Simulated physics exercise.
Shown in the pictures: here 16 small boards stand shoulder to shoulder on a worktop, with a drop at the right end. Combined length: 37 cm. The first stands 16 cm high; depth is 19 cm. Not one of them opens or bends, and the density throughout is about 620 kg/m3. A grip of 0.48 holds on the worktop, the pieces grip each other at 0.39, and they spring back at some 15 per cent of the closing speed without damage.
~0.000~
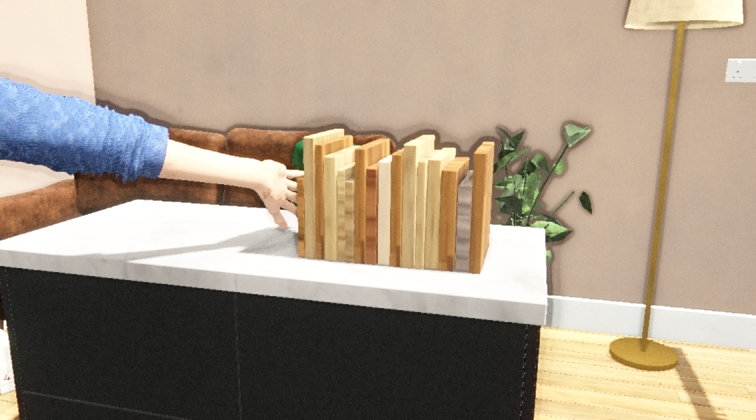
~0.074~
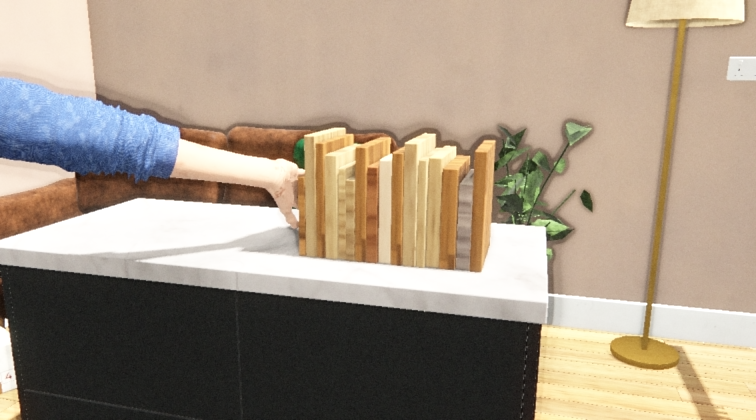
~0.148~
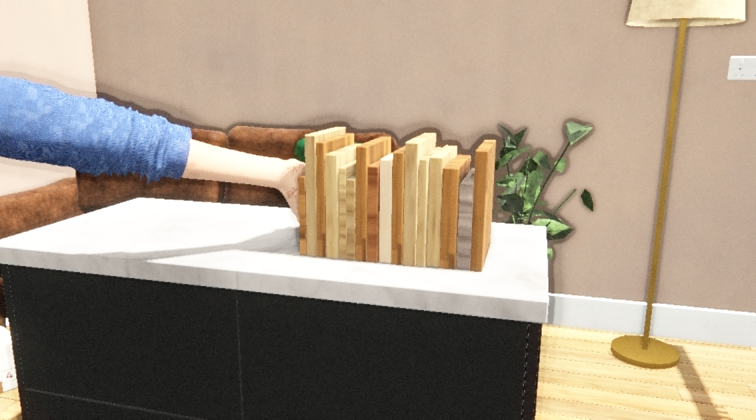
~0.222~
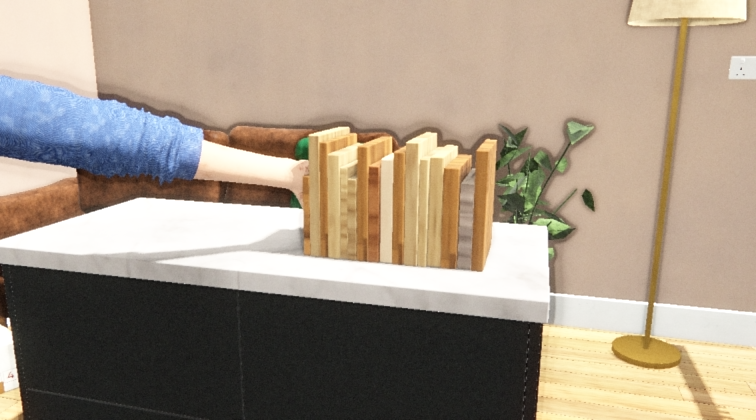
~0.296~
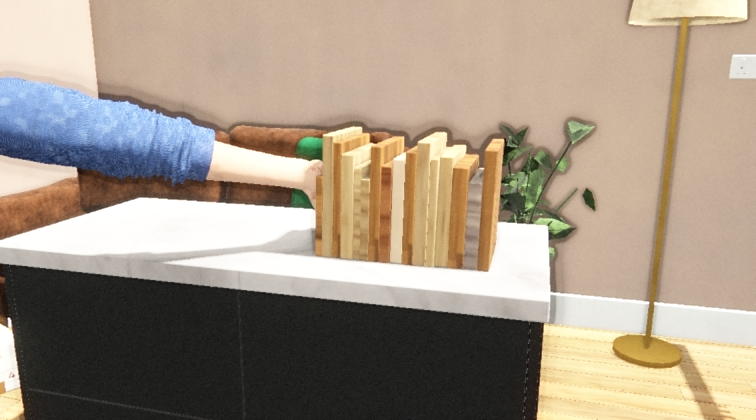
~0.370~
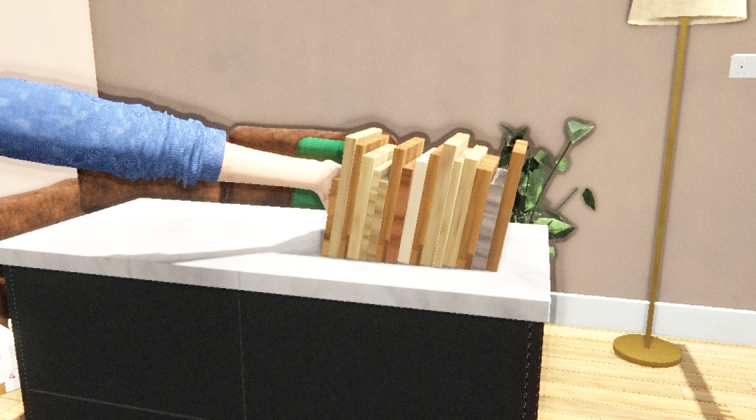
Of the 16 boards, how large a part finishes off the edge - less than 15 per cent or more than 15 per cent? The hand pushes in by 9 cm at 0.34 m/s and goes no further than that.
I would say less than 15 per cent.
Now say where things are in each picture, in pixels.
In the first picture (each place is the centre of the face we see best), hand (271, 184) 7 cm from the first; all in place.
The second picture shows hand (283, 183) 43 mm from the first.
The third picture shows hand (294, 183) 18 mm from the first.
The fourth picture shows hand 7 mm in.
The fifth picture shows hand 33 mm in; 14 have shifted.
The sixth picture shows hand (329, 185) 58 mm in; steepest lean 10°, the board at (504, 213); 16 have shifted.
By 0.43 s, none of the 16 boards off the edge, 16 disturbed.
By 0.82 s, 1 of the 16 boards off the edge.
When it is over (1.2 s), 1 of the 16 boards off the edge. That is 6 per cent.
